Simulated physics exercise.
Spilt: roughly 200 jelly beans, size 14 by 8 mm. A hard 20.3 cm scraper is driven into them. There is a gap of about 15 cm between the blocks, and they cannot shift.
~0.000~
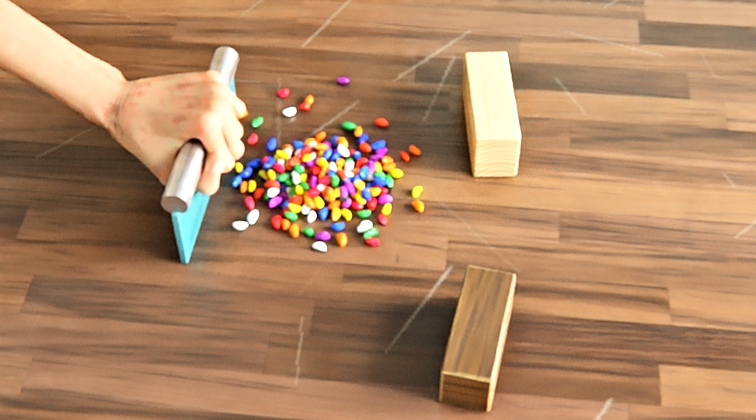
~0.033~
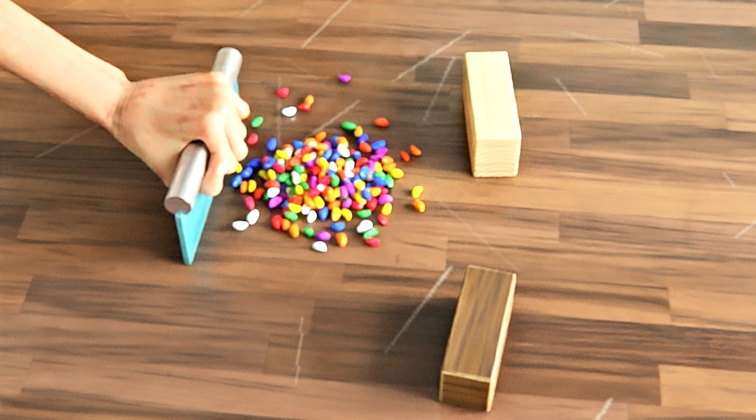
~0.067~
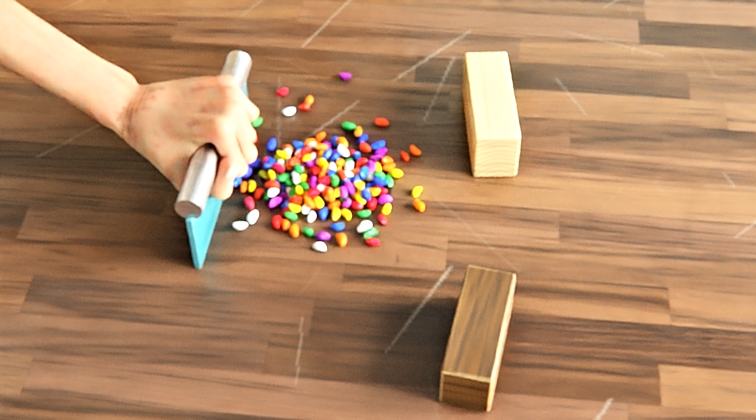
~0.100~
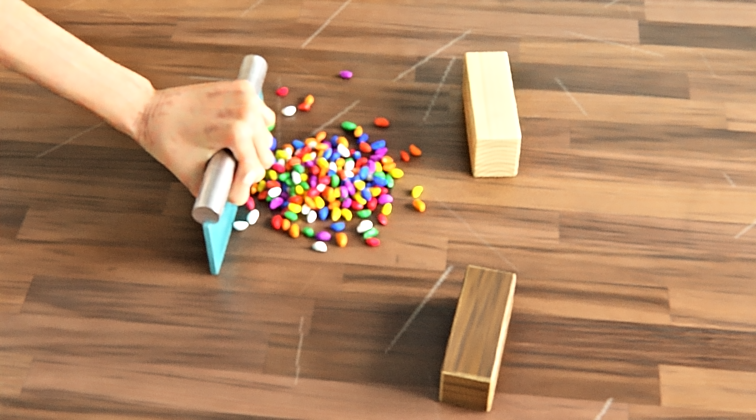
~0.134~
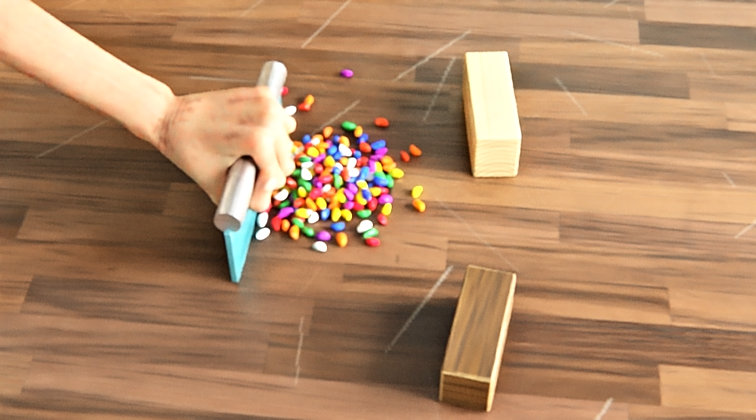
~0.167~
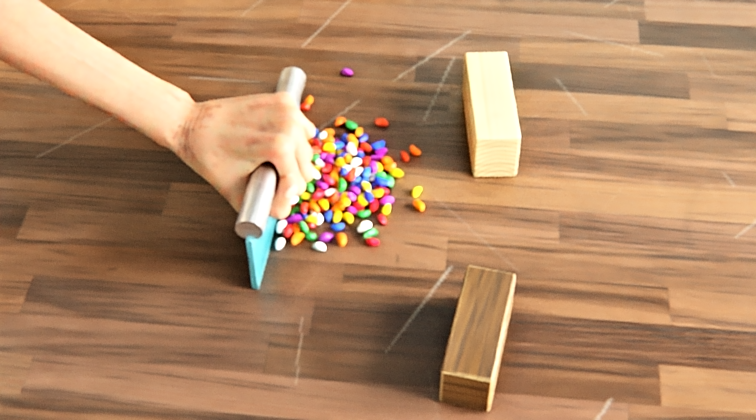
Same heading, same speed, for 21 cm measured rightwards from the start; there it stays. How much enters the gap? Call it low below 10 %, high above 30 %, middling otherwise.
I would say high.
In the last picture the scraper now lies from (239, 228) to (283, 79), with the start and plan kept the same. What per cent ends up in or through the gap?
I'd say 30 per cent winds up through the gap.
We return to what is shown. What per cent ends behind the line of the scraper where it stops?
That share is close to 15 per cent.
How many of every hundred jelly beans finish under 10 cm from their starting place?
20 per cent or thereabouts.
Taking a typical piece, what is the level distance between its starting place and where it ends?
Around 16 centimetres.
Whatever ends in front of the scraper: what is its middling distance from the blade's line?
I'd put it close to 4 centimetres.
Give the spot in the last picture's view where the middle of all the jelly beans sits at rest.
Around pixel (465, 215).
After 0.34 s, scraper 18 cm from its start, spill 19 cm wide; held up before the blocks 100 %.
After 0.51 s, scraper 22 cm from its start, spill 22 cm wide; in or through the gap 35 %, held up before the blocks 65 %.
Then, at 0.65 s, scraper 22 cm from its start, spill 23 cm wide; in or through the gap 35 %, held up before the blocks 60 %.
At rest (2.9 s), in or through the gap 35 %, round the near block 0 %, round the far block 0 %, held up before the blocks 60 %.
